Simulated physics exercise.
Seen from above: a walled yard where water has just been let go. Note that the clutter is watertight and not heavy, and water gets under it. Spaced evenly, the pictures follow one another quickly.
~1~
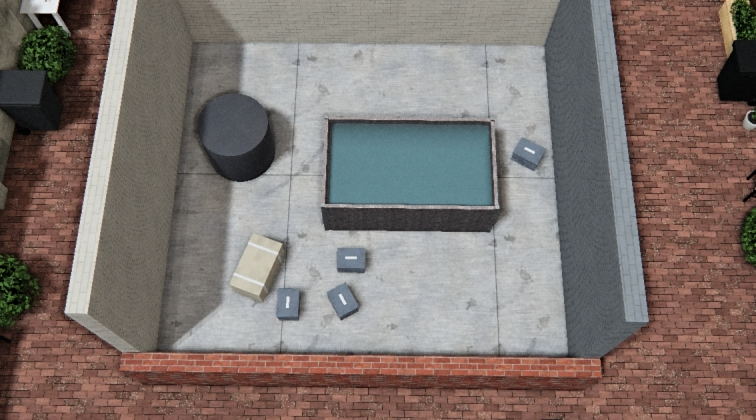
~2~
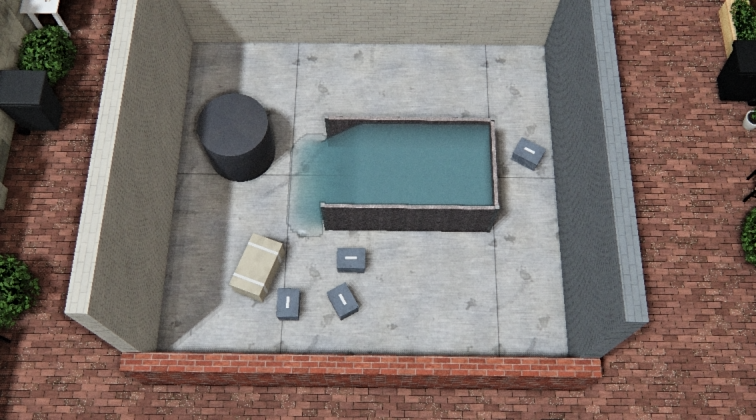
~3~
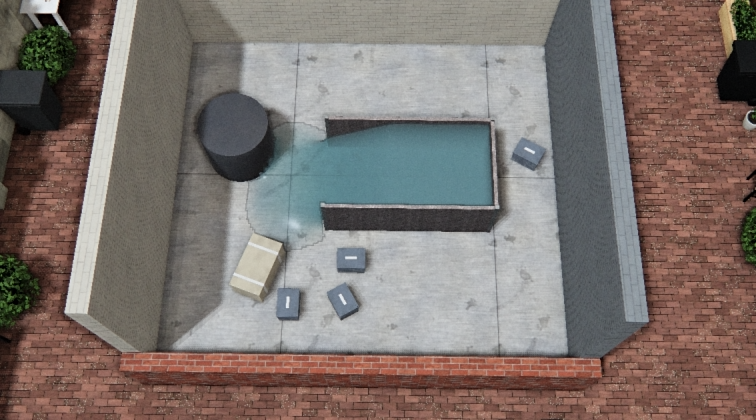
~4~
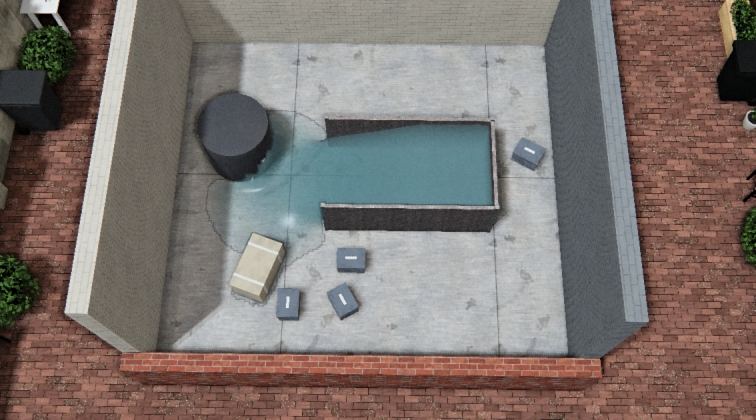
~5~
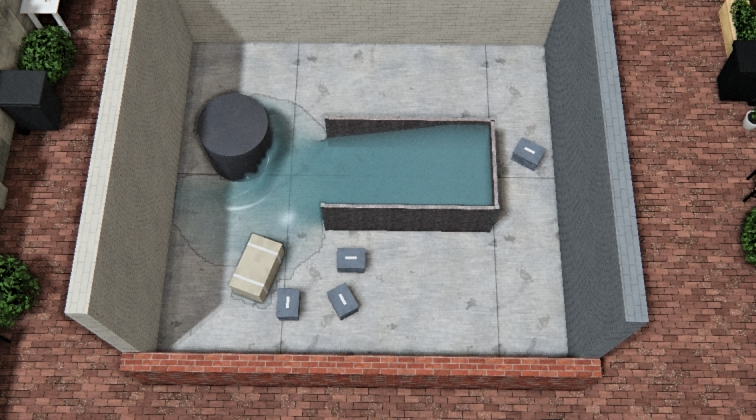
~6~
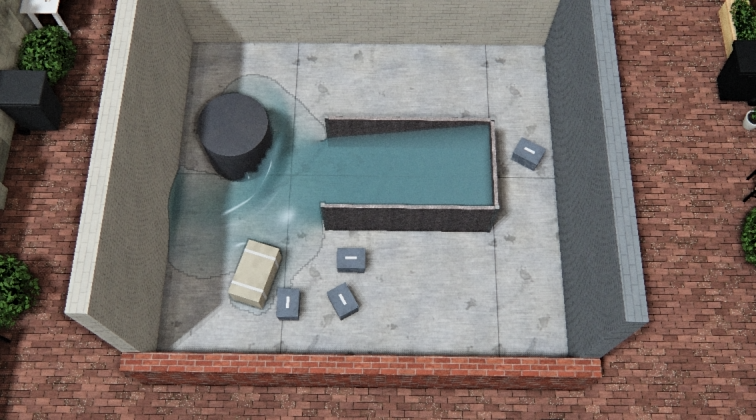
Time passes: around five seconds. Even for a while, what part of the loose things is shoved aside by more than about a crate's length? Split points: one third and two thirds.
Mid band.
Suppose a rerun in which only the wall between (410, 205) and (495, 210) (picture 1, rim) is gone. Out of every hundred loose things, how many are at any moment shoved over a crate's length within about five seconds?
My estimate is some 80 per cent of them.
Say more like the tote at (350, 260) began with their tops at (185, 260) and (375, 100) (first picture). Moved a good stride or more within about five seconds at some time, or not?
First goes the distance, second falls short.
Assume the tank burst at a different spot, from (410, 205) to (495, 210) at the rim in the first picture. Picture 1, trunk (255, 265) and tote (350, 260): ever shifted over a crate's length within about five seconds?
Lab note, in listed order: Got there; didn't get there.
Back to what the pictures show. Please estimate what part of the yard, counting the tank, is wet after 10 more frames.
My guess is around 50 per cent.
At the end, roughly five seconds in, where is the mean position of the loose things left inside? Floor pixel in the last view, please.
Average floor point: Approx. (414, 233).
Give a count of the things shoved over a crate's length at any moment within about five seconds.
I make it 3.
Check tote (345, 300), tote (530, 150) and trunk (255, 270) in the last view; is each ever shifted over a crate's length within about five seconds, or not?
Sequence check gives past that mark, next below that mark, finally past that mark.
A moment on, 0 of 5 are well off their spots; 0 afloat.
Next, 1 of 5 are well off their spots; 1 afloat.
Later, 3 of 5 are well off their spots; 1 afloat.
In the end, 3 of 5 are well off their spots, and 3 have been at some point; 1 afloat.
